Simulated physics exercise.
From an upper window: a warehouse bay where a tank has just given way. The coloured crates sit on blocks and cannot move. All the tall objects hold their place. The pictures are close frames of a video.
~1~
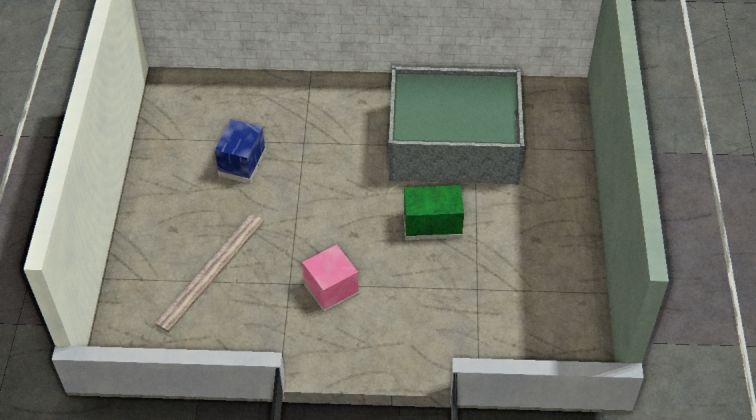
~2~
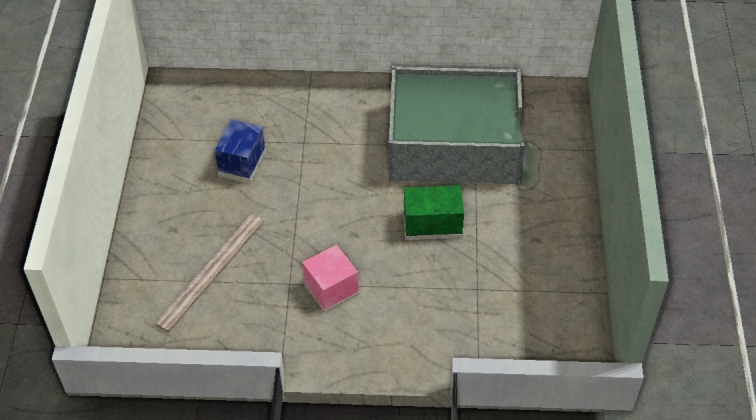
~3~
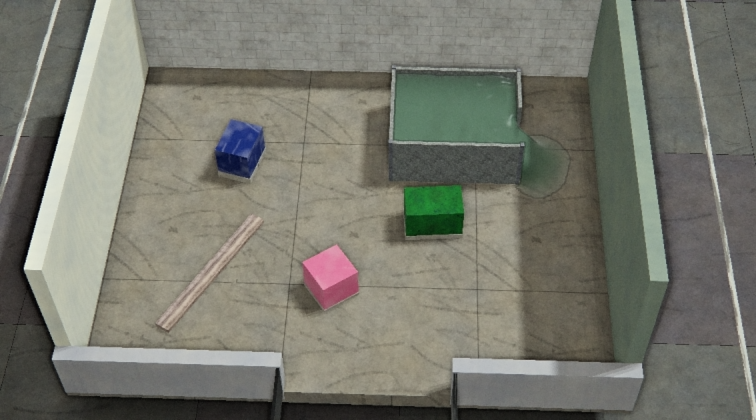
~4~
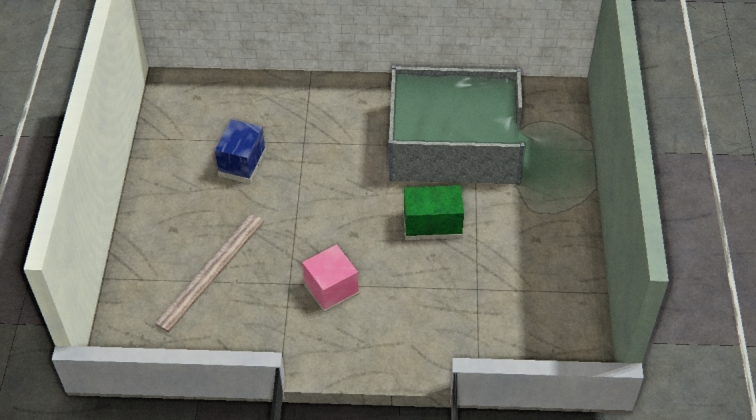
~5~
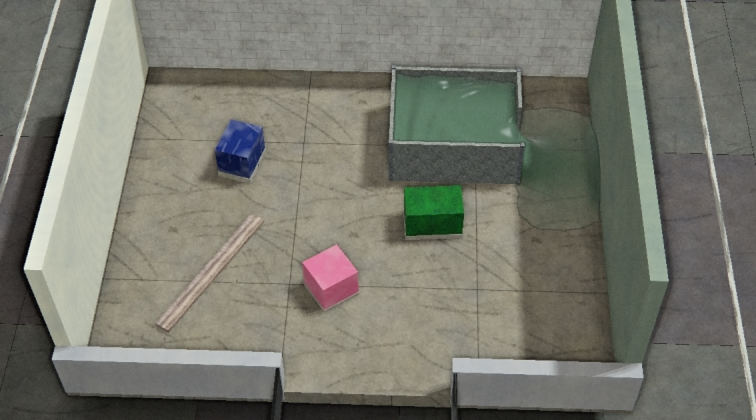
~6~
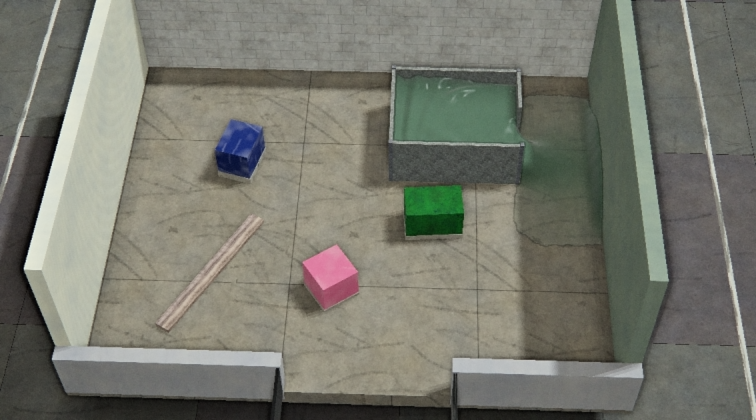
At first, a stone-walled tank of greenish water sits full and still near the back wall, with blue, green and pink blocks and a plank on the floor. Water then pours from its right side, spreads to the right-hand wall and creeps forward along it, while the blocks stay put.
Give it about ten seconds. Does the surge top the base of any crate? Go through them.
In the end: The green crate escapes dry; the pink crate is wetted; the blue crate escapes dry.
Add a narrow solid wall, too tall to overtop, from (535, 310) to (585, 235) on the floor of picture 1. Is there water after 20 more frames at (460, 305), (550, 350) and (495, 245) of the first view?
One after the other: Under water, under water, awash.
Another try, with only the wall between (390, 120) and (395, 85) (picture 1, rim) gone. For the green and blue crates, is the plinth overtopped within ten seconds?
The green one is safe, the blue one takes water.
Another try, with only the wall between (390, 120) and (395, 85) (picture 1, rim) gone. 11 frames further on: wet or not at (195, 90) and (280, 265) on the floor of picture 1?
In that order: Awash, under water.
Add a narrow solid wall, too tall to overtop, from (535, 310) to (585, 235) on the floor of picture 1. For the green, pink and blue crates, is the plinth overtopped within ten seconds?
My reading: The green crate ends up wet, the pink crate takes water, the blue crate is spared.
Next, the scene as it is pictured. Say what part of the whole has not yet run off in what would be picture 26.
I make it 100 per cent.
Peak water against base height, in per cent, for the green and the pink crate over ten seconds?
About 40 and 250 per cent.
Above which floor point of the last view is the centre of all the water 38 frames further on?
Near (419, 191).
A moment on, water covers 10 % of the floor; the green crate not reached, the pink crate not reached, the blue crate not reached.
Next, water covers 20 % of the floor; the green crate not reached, the pink crate not reached, the blue crate not reached.
Then, water covers 40 % of the floor; the green crate not reached, the pink crate not reached, the blue crate not reached.
Later, water covers 70 % of the floor; the green crate water round its plinth, the pink crate water round its plinth, the blue crate water round its plinth.
In the end, water covers 95 % of the floor; the green crate stayed above the water, the pink crate was topped, the blue crate stayed above the water.
